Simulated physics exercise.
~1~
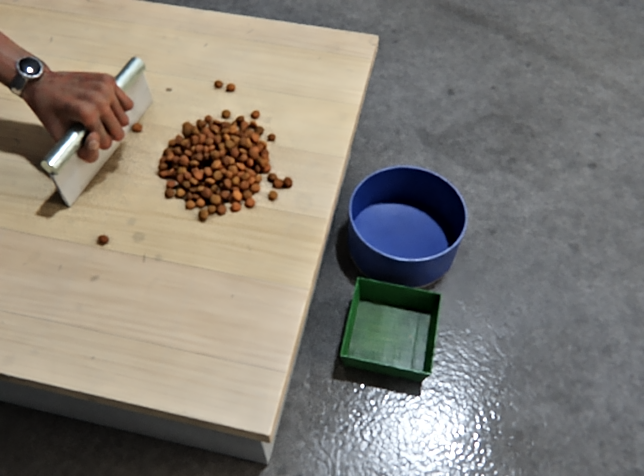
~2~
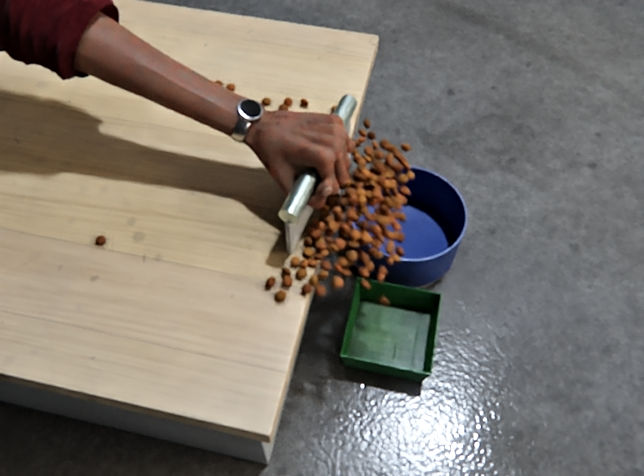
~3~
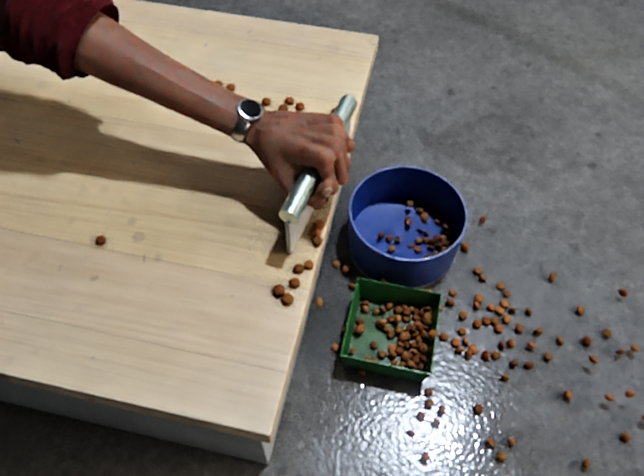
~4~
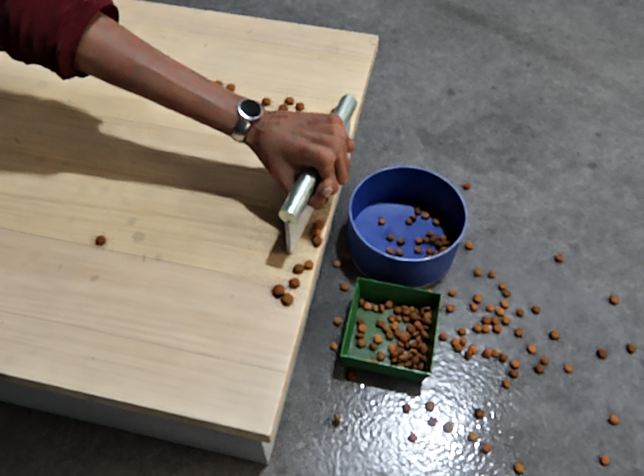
A hand wearing a watch pushed a pile of brown kibble rightward across a wooden board with a scraper and stopped at the edge, sending pieces tumbling into a green tin and a blue pot, while many scattered over the floor and a few stayed behind.
